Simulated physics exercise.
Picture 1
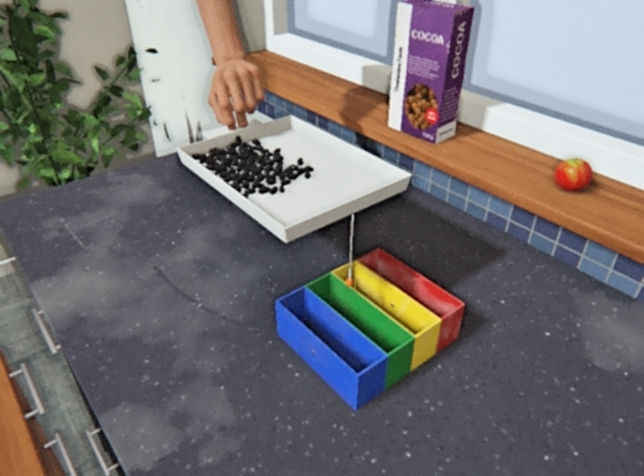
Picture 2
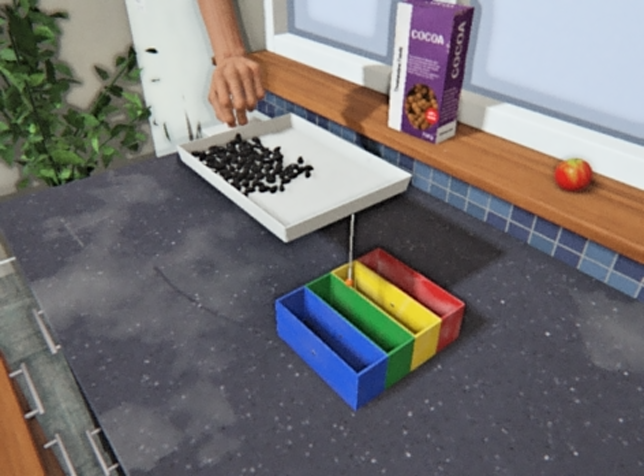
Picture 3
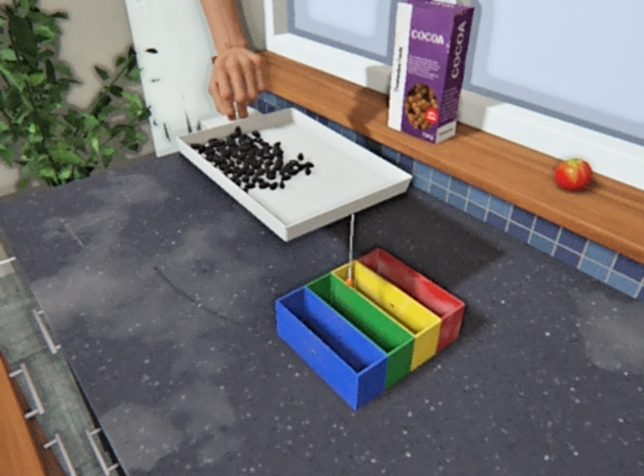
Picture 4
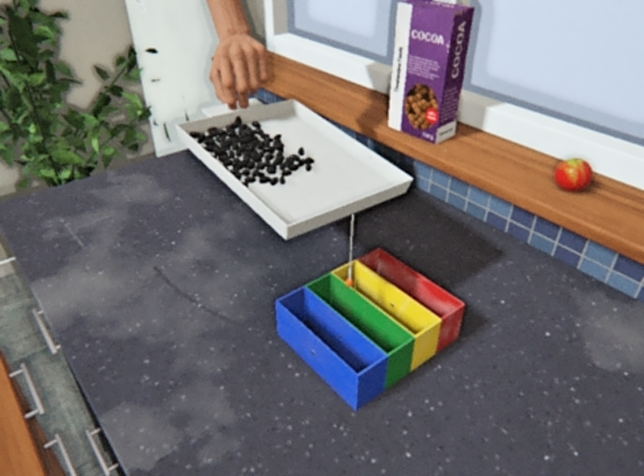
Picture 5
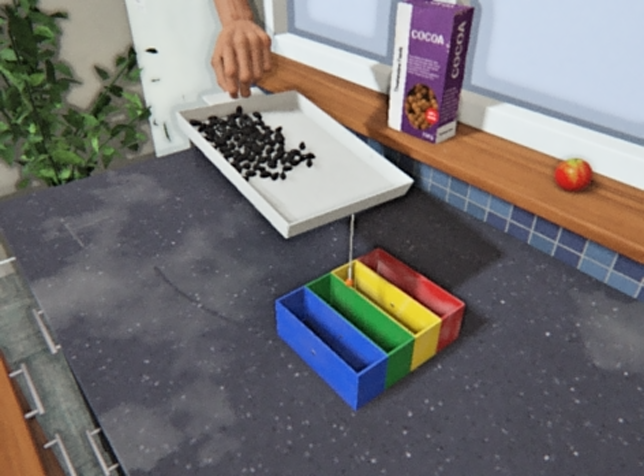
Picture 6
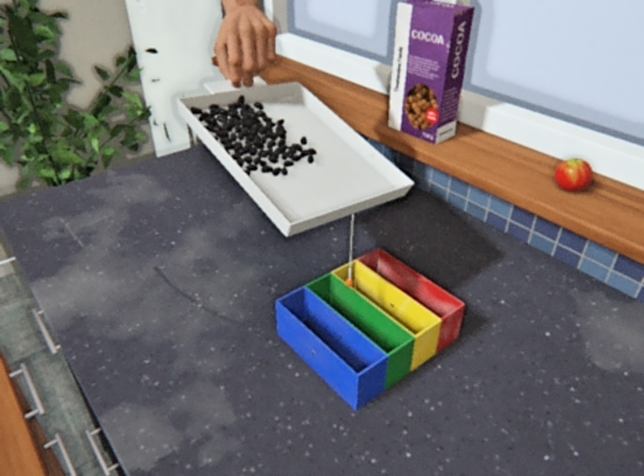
We see a hand holding the far end of a white tray of black beans above a row of blue, green, yellow and red cells on a counter; the hand shifts slightly and the tray gradually tilts toward its right corner.
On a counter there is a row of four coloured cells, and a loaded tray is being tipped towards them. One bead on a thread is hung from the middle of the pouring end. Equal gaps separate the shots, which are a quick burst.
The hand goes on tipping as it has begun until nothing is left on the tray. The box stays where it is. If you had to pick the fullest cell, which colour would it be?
It would be red.
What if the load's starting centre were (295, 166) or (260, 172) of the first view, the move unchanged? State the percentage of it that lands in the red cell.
First case: Some 40 %; second case: Some 50 %.
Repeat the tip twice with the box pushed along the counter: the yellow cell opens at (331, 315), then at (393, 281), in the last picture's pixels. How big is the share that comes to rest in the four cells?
It would be roughly 20 per cent in the first placement and roughly 100 per cent in the second.
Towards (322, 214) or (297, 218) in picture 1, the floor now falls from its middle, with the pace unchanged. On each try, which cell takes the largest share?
First try: The blue one; second try: Blue.
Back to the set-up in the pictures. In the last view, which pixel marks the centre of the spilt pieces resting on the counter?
Somewhere near (477, 300), I think.
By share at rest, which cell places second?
Yellow.
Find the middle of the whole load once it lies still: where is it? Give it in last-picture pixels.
Resting centre, last picture - approx. (408, 319).
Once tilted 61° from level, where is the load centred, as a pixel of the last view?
About (372, 185).
Soon after the last picture, tray tipped steeply; nearly all on the tray; a stray few in the red cell; a stray few falling or outside the box.
A little later, tray tipped right over; about two thirds on the tray; about a quarter in the red cell; a small part in the yellow cell; a stray few in the blue cell; a stray few in the green cell; a small part falling or outside the box.
Later still, tray tipped past a quarter turn; about half in the red cell; about a quarter in the yellow cell; a small part in the green cell; a stray few in the blue cell; a small part falling or outside the box.
At rest, tray tipped past a quarter turn; about half in the red cell; about a quarter in the yellow cell; a small part in the green cell; a stray few in the blue cell; a small part outside the box.
